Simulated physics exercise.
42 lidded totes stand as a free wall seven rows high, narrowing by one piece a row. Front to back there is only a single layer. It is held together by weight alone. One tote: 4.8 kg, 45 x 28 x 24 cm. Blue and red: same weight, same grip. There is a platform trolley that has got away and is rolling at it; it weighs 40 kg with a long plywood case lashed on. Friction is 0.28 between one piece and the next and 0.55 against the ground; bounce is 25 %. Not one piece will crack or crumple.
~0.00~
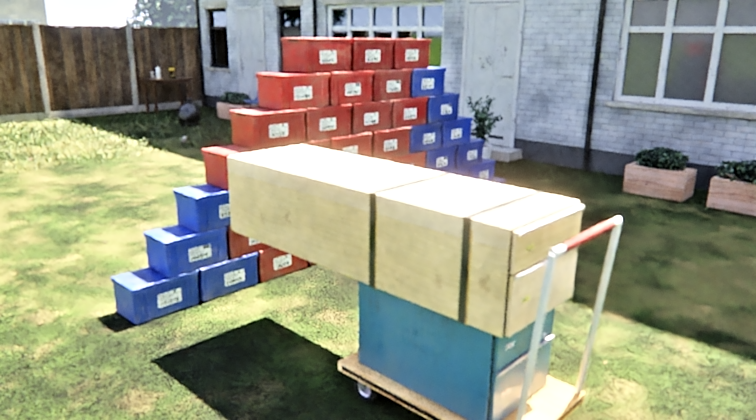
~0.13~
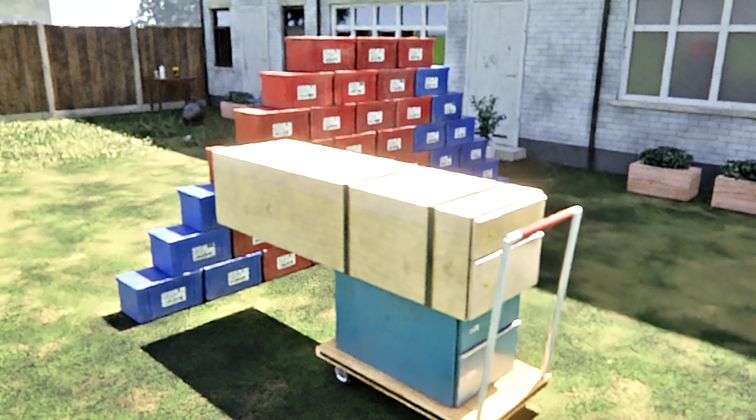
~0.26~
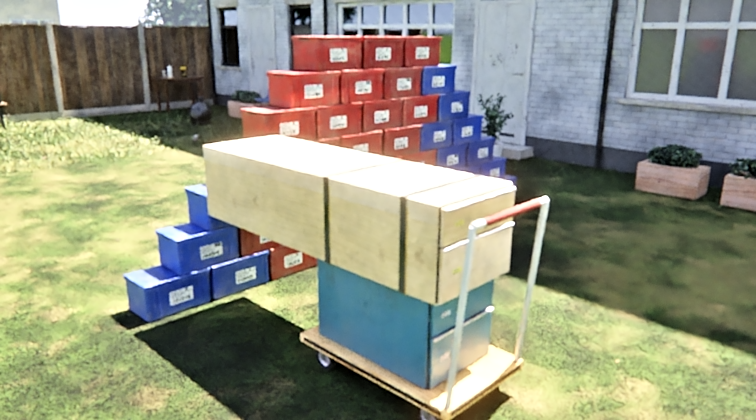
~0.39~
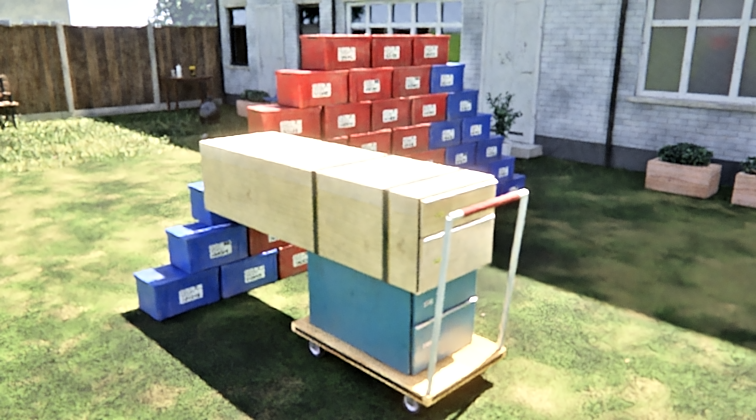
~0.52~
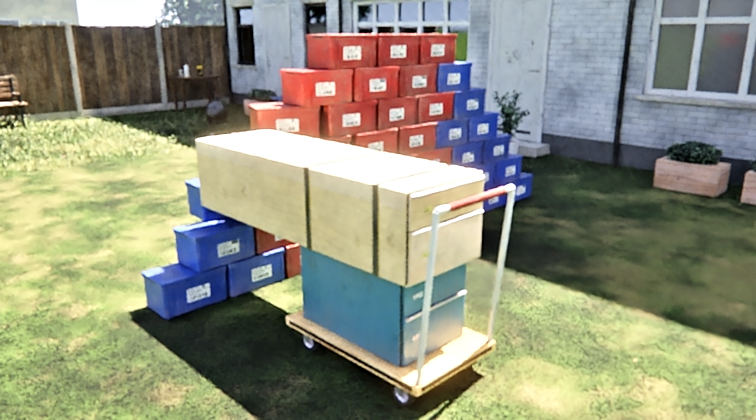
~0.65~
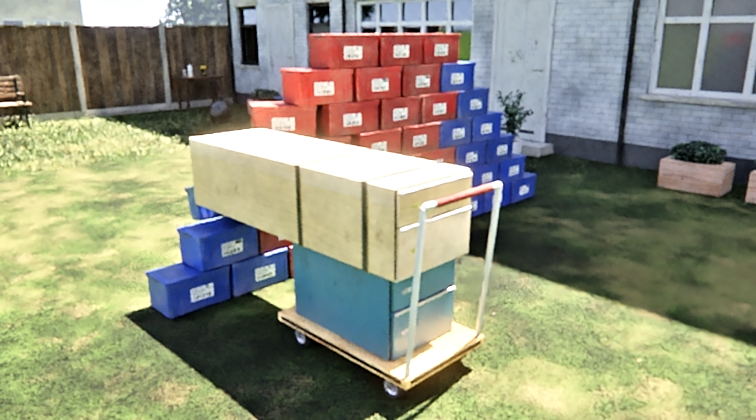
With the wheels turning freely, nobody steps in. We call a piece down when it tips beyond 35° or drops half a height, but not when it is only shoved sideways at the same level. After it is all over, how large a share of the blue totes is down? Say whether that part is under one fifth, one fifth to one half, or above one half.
The part is under one fifth.
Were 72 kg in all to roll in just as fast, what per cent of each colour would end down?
Result: Blue 10 and red 30 in a hundred.
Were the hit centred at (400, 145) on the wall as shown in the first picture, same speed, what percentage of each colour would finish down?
Down at the end: Blue 0 percent, red 0 percent.
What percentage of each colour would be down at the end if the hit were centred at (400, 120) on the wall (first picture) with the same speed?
That hit would leave blue at 0 and red at 0 per cent down.
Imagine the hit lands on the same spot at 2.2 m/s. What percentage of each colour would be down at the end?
The blue would finish 10 in a hundred down, the red 30 in a hundred.
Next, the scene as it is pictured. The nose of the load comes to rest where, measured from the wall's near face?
I'd say around 90 cm, more or less.
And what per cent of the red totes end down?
40 percent of the red ones.
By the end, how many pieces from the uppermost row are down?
2.
By 1.40 s, load 60 cm past the wall's line, still rolling; 1 of the 16 blue totes down (1 of 42 in all colours); top blue tote unmoved.
By 1.96 s, load 78 cm past the wall's line, still rolling; 1 of the 16 blue totes down (11 of 42 in all colours); top blue tote unmoved.
By 2.54 s, load 90 cm past the wall's line, still rolling; 1 of the 16 blue totes down (11 of 42 in all colours); top blue tote unmoved.
When it is over (3.8 s), load 92 cm past the wall's line, stopped; 1 of the 16 blue totes down (11 of 42 in all colours); top blue tote unmoved; top red tote unmoved. That is 6 per cent. In pixels of the last frame, middles, top blue tote near (447, 77), top red tote near (430, 49).
